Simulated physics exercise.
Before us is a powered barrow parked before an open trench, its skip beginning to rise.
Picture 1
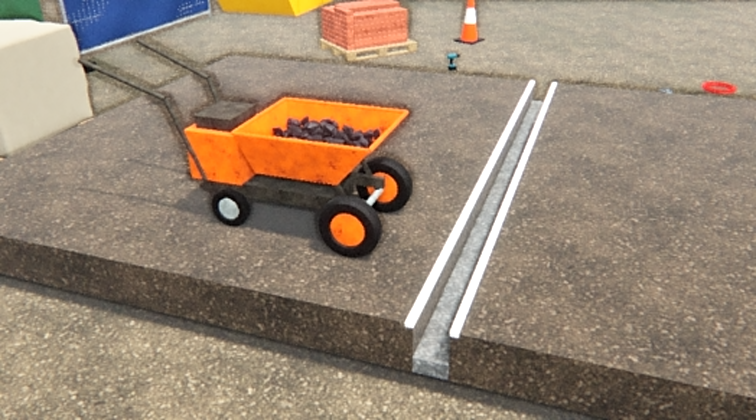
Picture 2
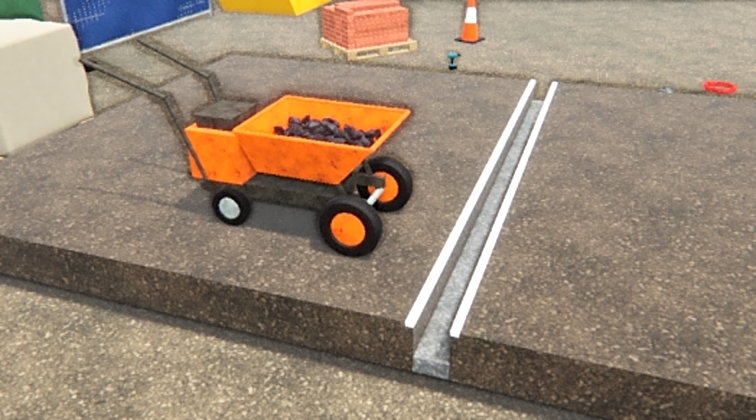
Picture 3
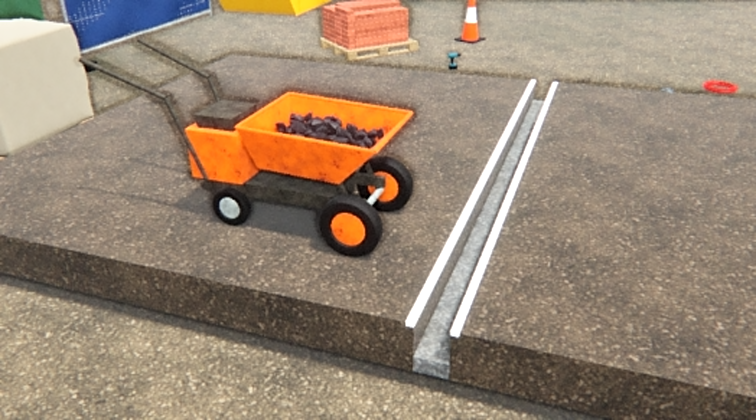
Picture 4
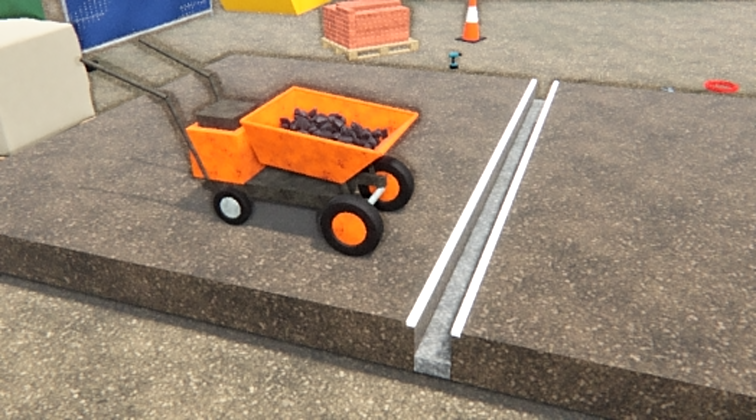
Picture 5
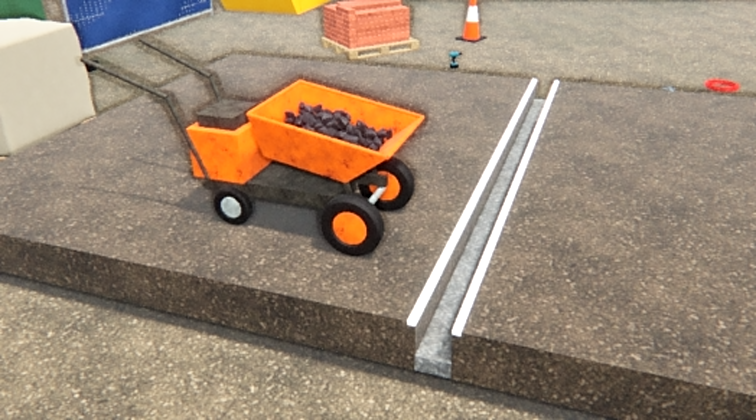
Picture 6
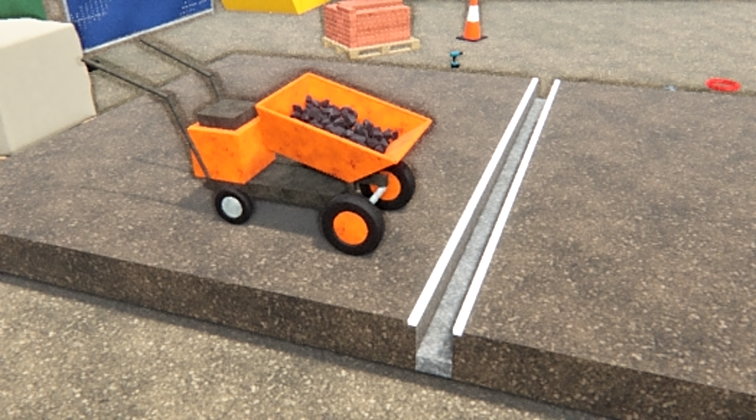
An orange powered barrow loaded with dark lumps of coal stood beside a narrow open trench with white edges, its wheels staying put while its skip gradually tilted up toward the right.
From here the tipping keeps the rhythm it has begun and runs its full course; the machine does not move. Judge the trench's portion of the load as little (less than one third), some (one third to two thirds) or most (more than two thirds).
Most.
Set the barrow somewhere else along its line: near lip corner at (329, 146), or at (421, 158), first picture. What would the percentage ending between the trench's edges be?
Position 1 near 50 %, position 2 near 0 %.
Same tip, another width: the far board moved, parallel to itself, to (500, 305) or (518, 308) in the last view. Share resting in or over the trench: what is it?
First one: 100 per cent; second one: 100 per cent.
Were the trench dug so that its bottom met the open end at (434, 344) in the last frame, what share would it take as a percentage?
Estimate: Approx. 60 %.
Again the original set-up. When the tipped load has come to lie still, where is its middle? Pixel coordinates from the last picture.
Around (473, 258).
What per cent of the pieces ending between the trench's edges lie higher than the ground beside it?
10 %.
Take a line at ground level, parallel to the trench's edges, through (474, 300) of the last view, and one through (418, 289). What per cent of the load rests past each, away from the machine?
That's 20 per cent for the first and 100 per cent for the second.
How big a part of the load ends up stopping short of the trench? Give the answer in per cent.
About 0 per cent.
Soon after the last picture, skip tipped steeply; all in the skip.
A little later, skip tipped right over; about half in the skip; about a third in or heaped over the trench; a small part beyond it.
Later still, skip tipped right over; a stray few short of the trench; most in or heaped over the trench; about a quarter beyond it.
At rest, skip tipped right over; a stray few short of the trench; most in or heaped over the trench; about a quarter beyond it.
